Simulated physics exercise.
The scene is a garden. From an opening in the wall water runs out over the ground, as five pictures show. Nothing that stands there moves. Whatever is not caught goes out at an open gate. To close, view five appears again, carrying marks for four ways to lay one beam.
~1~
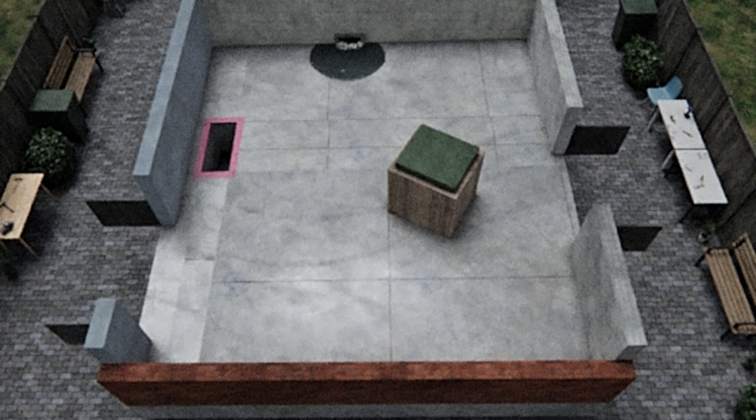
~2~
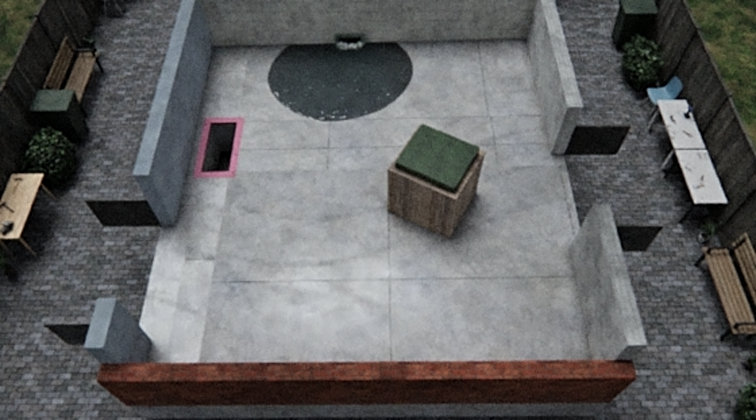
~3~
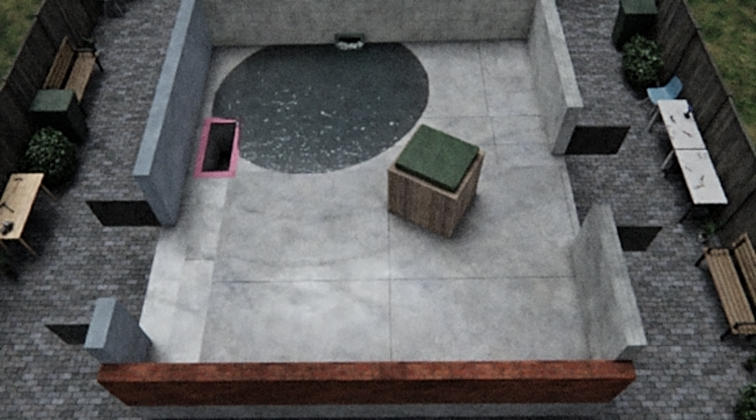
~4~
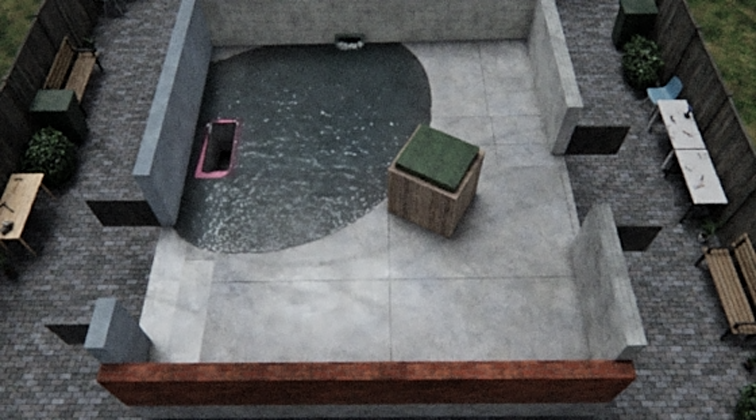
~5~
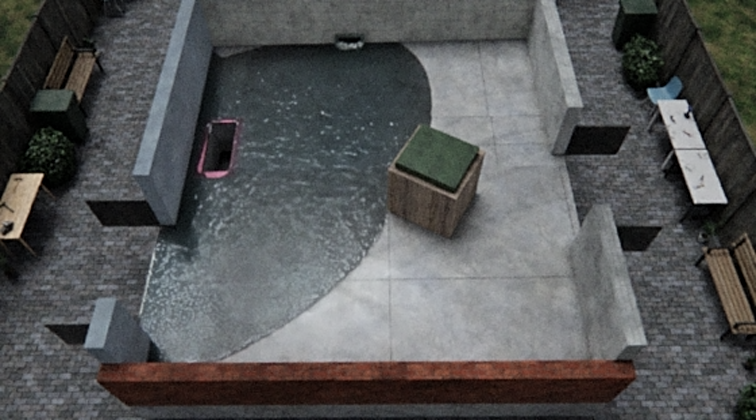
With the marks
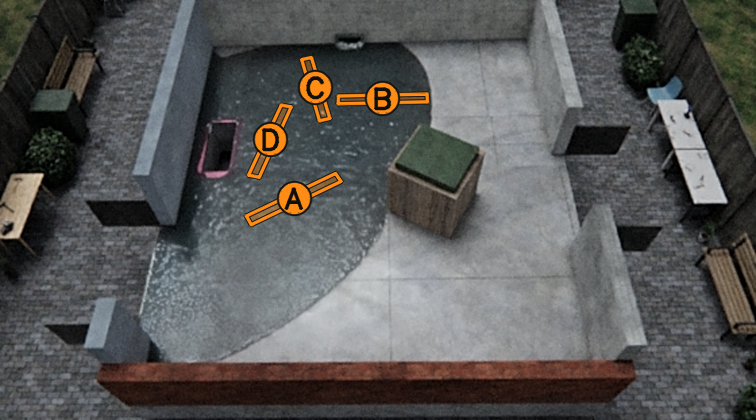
A walled concrete yard in a garden fills the view, seen from high above by a still camera, with paving, benches and tables outside. Pale walls and a low red-brown front wall surround a green-topped wooden block right of centre and a pink-edged drain pit at left. Dark water spreads from an outfall in the back wall, reaches the pit, and sweeps down the left side toward the front.
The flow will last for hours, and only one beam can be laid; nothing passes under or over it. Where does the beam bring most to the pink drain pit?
B is best.
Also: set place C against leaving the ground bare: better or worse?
Worse.
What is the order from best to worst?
The order is B, A, D, C.
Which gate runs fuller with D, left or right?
The left one.
On the marked copy, A from (248, 220) to (338, 177); B from (338, 99) to (427, 97); C from (306, 58) to (324, 119); D from (253, 176) to (286, 106).
If A is chosen, about 49 % of the stream goes into the pink drain pit, about 51 % out by the gates.
If B is chosen, about 76 % of the stream goes into the pink drain pit, about 23 % out by the gates.
If C is chosen, about 15 % of the stream goes into the pink drain pit, about 85 % out by the gates.
If D is chosen, about 31 % of the stream goes into the pink drain pit, about 69 % out by the gates.
